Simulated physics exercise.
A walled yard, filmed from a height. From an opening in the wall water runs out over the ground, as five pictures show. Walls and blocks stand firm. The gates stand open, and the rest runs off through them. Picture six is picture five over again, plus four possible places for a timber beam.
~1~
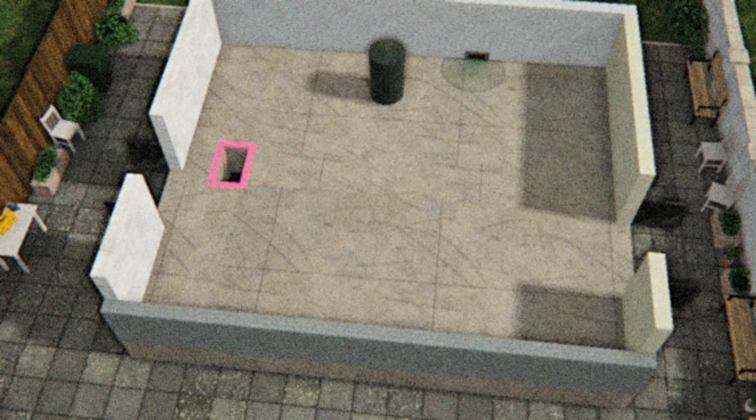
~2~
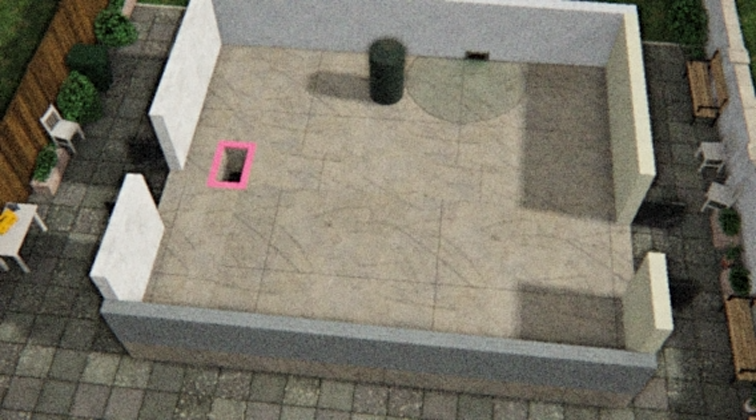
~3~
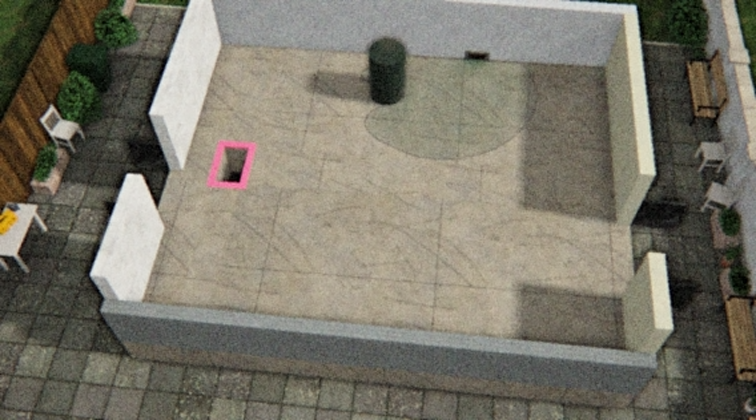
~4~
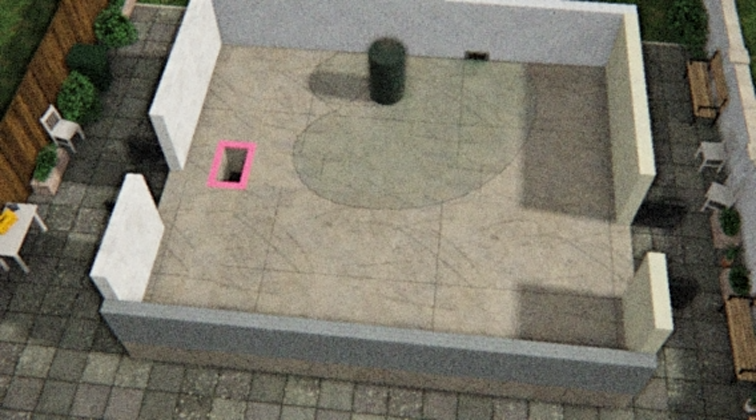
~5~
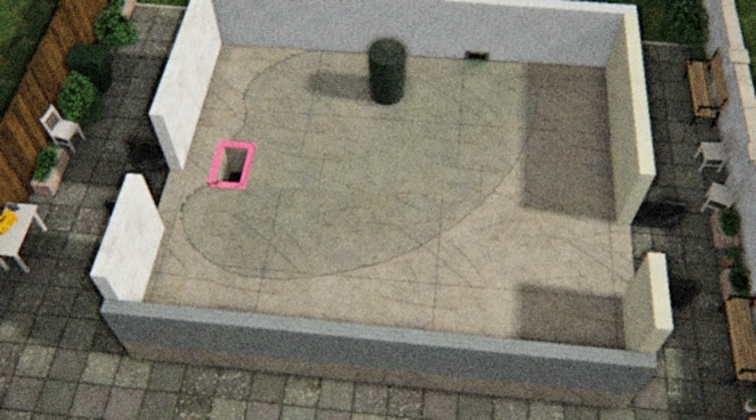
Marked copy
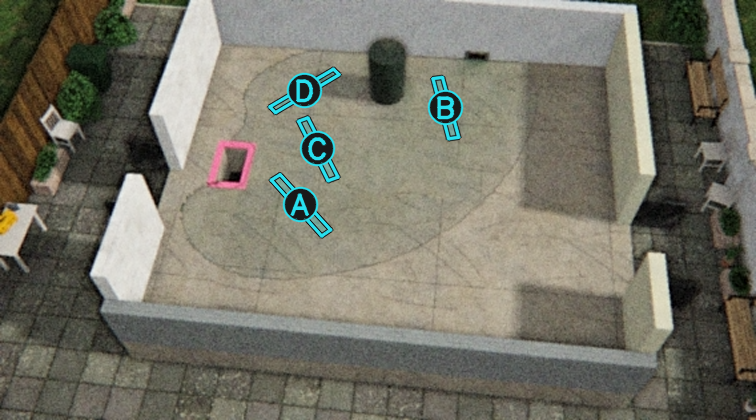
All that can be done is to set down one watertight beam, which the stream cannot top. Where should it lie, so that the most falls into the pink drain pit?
A beats the others.
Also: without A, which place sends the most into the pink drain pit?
That is place D.
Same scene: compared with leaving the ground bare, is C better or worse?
Place C is worse.
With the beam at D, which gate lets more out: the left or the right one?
The left gate.
In cyan, A from (275, 177) to (326, 232); B from (437, 77) to (453, 138); C from (303, 119) to (333, 178); D from (272, 109) to (336, 71).
Choosing A, about 43 % of the stream goes into the pink drain pit, about 51 % out by the gates.
Choosing B, about 18 % of the stream goes into the pink drain pit, about 81 % out by the gates.
Choosing C, about 16 % of the stream goes into the pink drain pit, about 82 % out by the gates.
Choosing D, about 25 % of the stream goes into the pink drain pit, about 72 % out by the gates.
